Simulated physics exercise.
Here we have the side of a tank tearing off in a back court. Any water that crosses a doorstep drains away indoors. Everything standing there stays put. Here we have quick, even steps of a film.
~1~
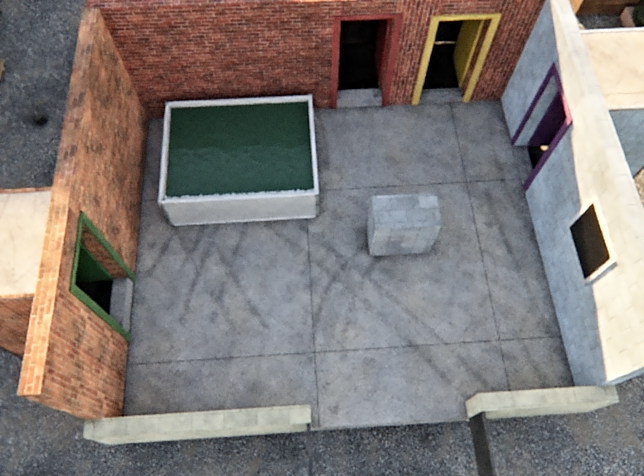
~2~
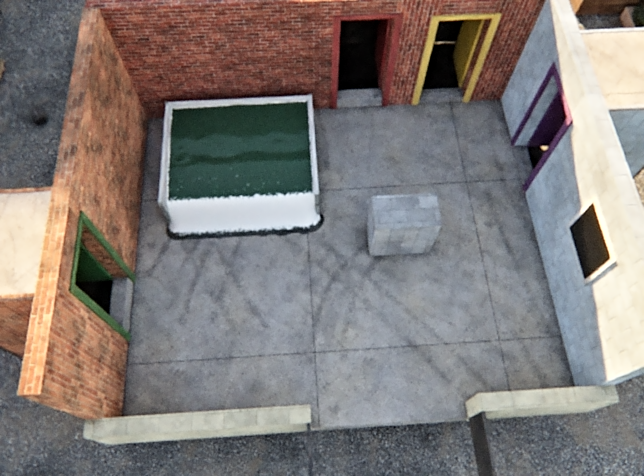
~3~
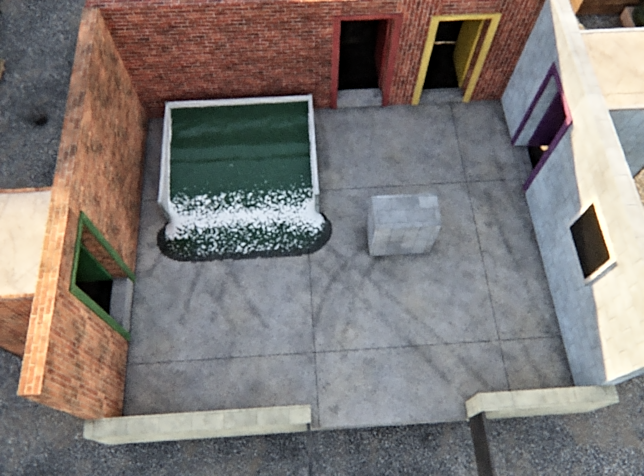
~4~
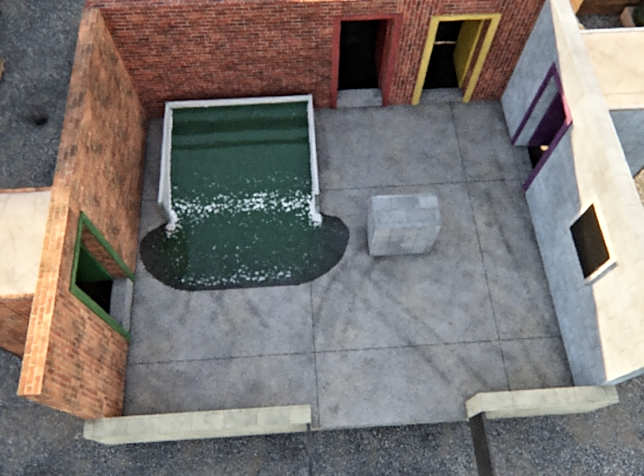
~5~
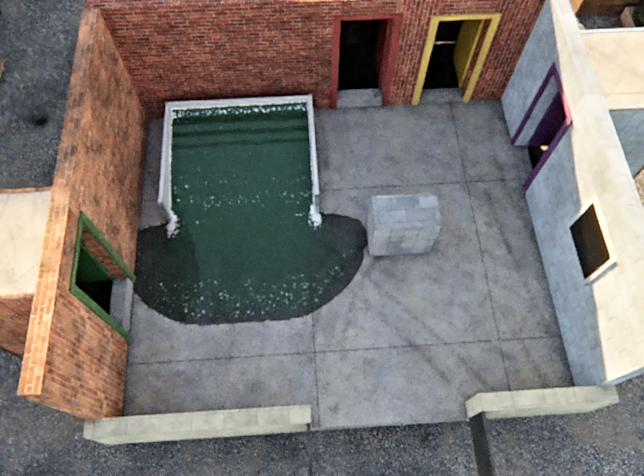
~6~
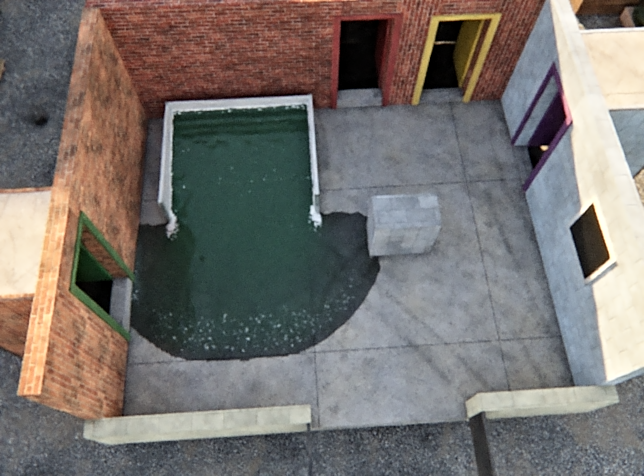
In this clip, the near side of a tank of dark green water gives way in a brick-walled court, and foaming water pours out, spreading across the grey paving toward the viewer and sideways, reaching a pale block.
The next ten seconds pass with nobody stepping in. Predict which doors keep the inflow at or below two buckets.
Prediction: The red door stays at or below, the purple door stays at or below, the yellow door stays at or below, the green door stays at or below.
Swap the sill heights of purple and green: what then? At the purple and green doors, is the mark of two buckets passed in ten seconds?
Result - purple door doesn't reach it, green door gets too much.
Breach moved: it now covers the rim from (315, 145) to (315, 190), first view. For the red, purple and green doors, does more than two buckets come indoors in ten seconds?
I reckon the red door keeps within bounds, the purple door gets too much too, and the green door keeps within bounds.
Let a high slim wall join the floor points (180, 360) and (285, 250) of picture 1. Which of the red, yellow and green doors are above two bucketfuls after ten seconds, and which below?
The red door stays shy of it, the yellow door stays shy of it and the green door tops the mark.
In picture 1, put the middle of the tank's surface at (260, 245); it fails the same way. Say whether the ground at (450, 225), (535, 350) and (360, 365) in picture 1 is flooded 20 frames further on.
Readings in order: No flood; flood; flood.
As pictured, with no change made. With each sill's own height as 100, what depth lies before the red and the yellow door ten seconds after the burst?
First around 30 percent, second around 70 percent.
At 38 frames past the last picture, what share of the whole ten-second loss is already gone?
About 80 per cent.
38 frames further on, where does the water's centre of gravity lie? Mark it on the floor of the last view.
I'd say around (296, 268).
A moment on, water covers 40 % of the floor; the red door not reached, the purple door not reached, the yellow door not reached, the green door wet at the sill, nothing in.
Next, water covers 45 % of the floor; the red door not reached, the purple door not reached, the yellow door not reached, the green door wet at the sill, nothing in.
Then, water covers 50 % of the floor; the red door not reached, the purple door not reached, the yellow door not reached, the green door wet at the sill, nothing in.
Later, water covers 75 % of the floor; the red door not reached, the purple door not reached, the yellow door not reached, the green door wet at the sill, nothing in.
In the end, water covers 100 % of the floor; the red door wet at the sill, nothing in, the purple door wet at the sill, nothing in, the yellow door wet at the sill, nothing in, the green door wet at the sill, nothing in.
